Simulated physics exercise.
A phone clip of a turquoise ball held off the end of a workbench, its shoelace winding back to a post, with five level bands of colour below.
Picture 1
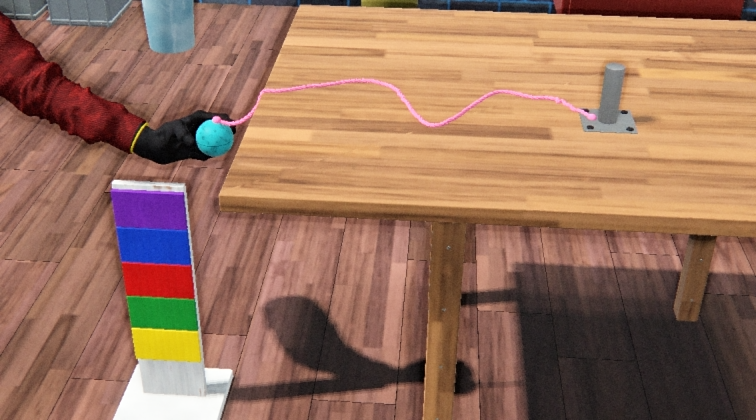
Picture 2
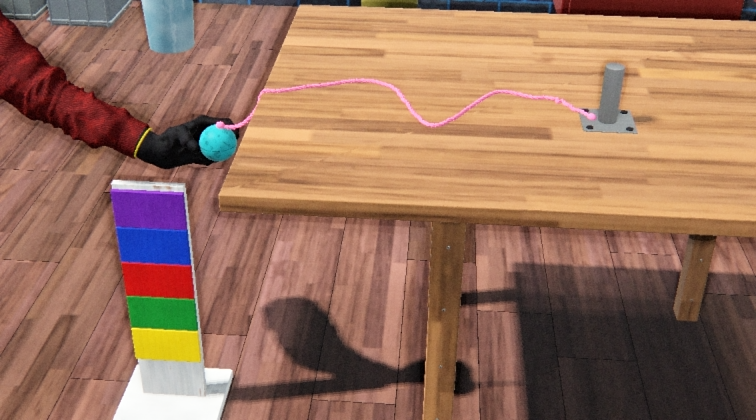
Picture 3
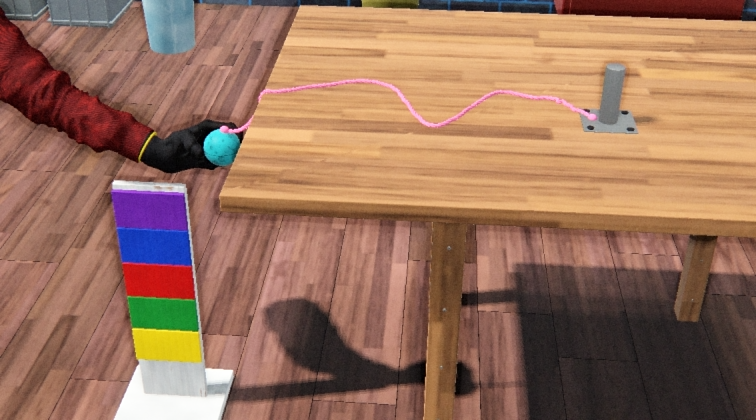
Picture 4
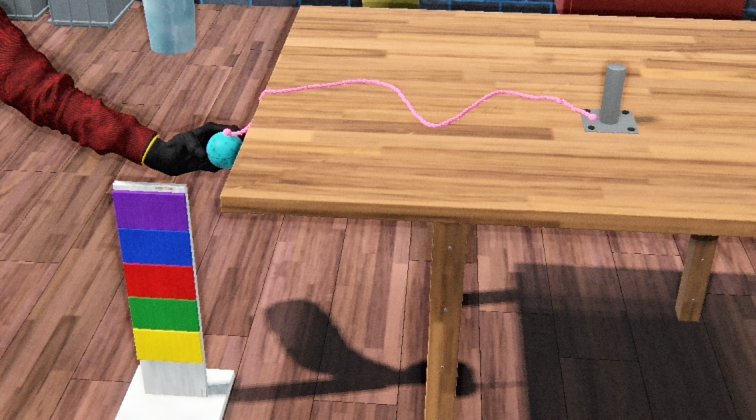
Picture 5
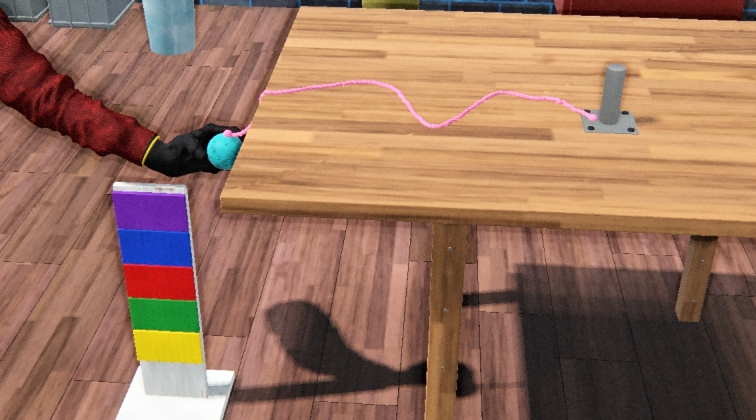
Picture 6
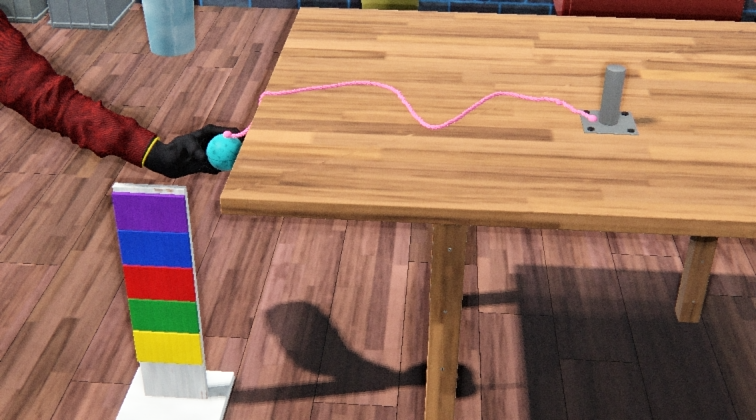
A gloved hand in a red sleeve held a turquoise ball just off the left end of a wooden table, easing it slightly down and right, while its pink cord stayed winding to a post.
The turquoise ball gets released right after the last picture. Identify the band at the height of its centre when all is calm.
Its centre is at red.
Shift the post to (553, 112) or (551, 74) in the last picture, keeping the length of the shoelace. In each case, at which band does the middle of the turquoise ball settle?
Green; green.
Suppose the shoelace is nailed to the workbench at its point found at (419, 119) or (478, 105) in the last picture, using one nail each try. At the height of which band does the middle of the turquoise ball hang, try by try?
Try one: Purple. Try two: Blue.
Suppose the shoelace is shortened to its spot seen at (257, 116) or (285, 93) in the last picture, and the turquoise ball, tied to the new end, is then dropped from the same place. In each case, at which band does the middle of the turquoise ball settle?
Try 1 - blue; try 2 - purple.
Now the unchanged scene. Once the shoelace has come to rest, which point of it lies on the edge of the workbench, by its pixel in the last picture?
At (392, 88).
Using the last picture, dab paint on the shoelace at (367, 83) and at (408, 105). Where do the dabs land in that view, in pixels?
About (262, 131), and the other about (298, 99).
A little later, ball near (278, 288); level with red.
Next, ball near (263, 286); level with red.
When it is over, ball near (271, 289); level with red. Its middle rests at the red band.
